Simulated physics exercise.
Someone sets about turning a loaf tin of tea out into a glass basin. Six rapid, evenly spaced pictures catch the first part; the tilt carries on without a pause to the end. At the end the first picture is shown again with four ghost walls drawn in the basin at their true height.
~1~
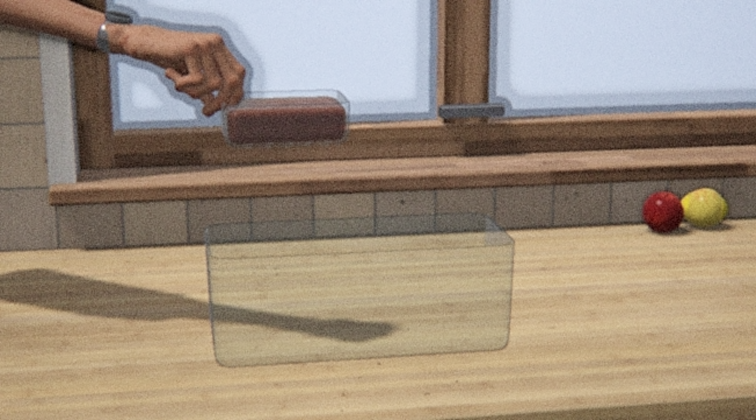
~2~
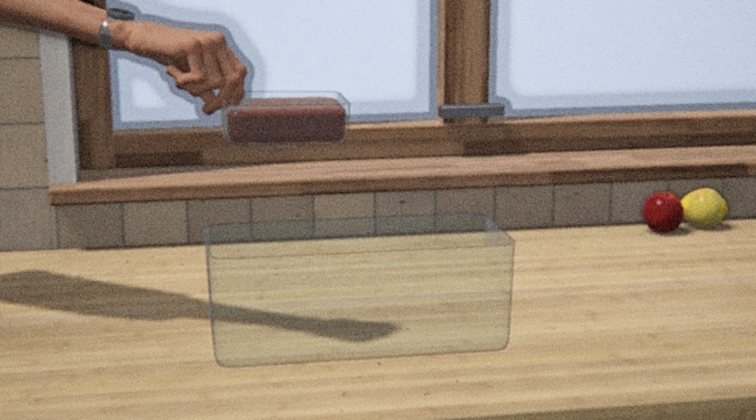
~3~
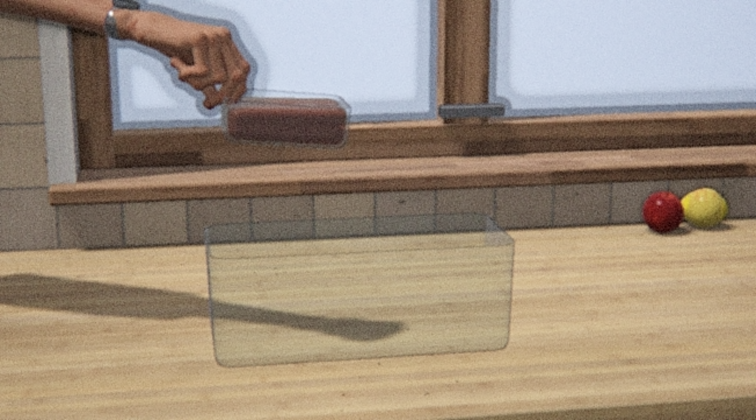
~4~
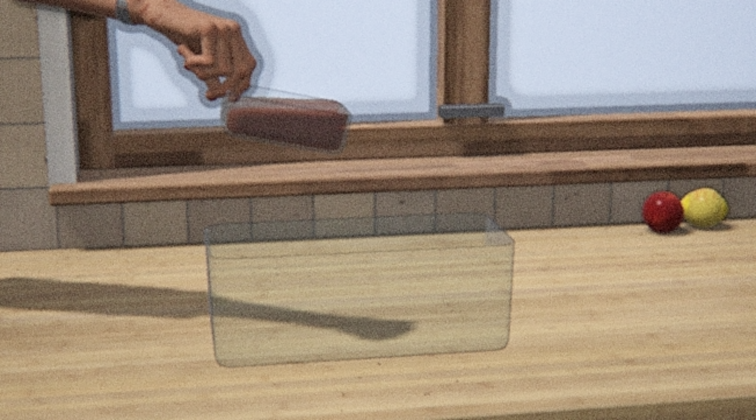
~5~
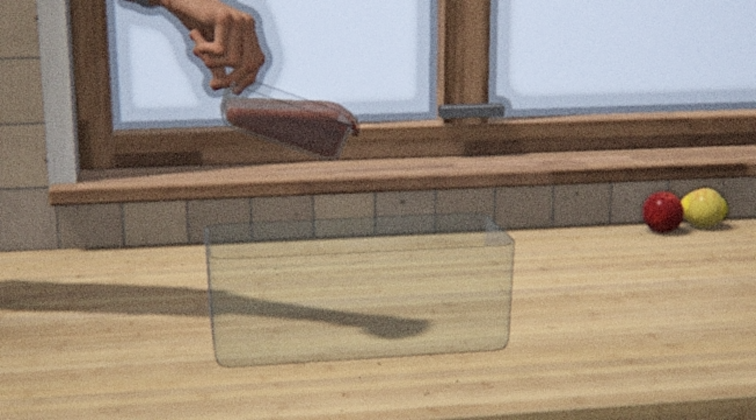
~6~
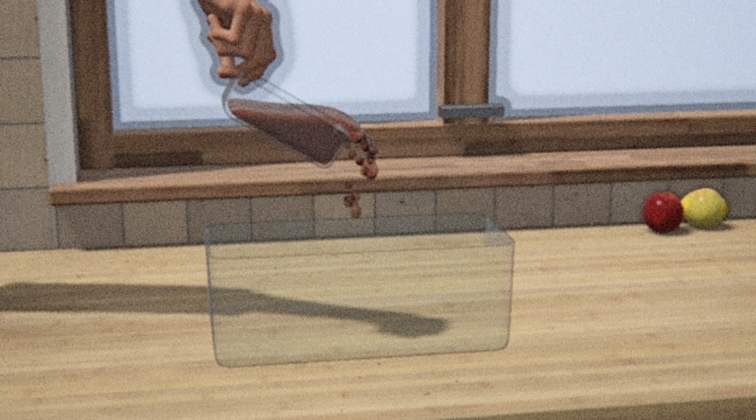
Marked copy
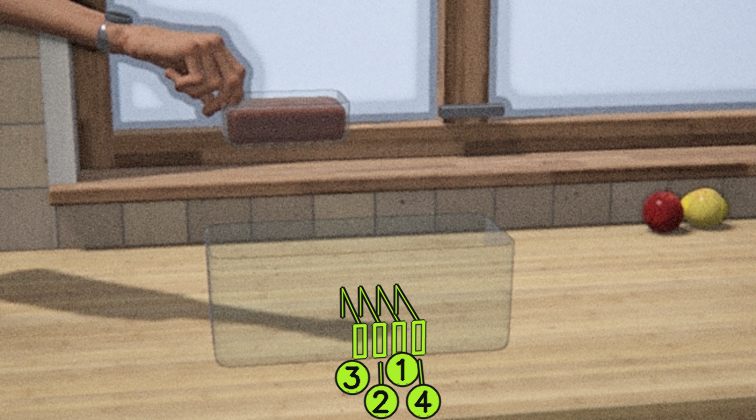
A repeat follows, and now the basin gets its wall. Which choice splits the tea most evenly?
I would pick position 4.
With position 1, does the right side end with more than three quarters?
No.
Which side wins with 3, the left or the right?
More ends on the right.
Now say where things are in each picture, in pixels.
Upright, lip at (342, 96); basin from (215, 366) to (508, 347); nothing has left yet.
Upright, lip at (343, 97); nothing has left yet.
Tipped about 6°, lip at (344, 101); nothing has left yet.
Tipped about 12°, lip at (345, 108); tea is over the lip, down to (345, 108).
Tipped about 21°, lip at (345, 117); tea is over the lip, down to (351, 129).
Tipped about 31°, lip at (344, 128); tea is over the lip, down to (351, 211).
On the marked copy, 1 at (400, 361); 2 at (380, 362); 3 at (360, 364); 4 at (419, 360).
With 1, about 29 % ends left of the wall and 69 % right of it.
With 2, about 23 % ends left of the wall and 75 % right of it.
With 3, about 18 % ends left of the wall and 80 % right of it.
With 4, about 44 % ends left of the wall and 54 % right of it.
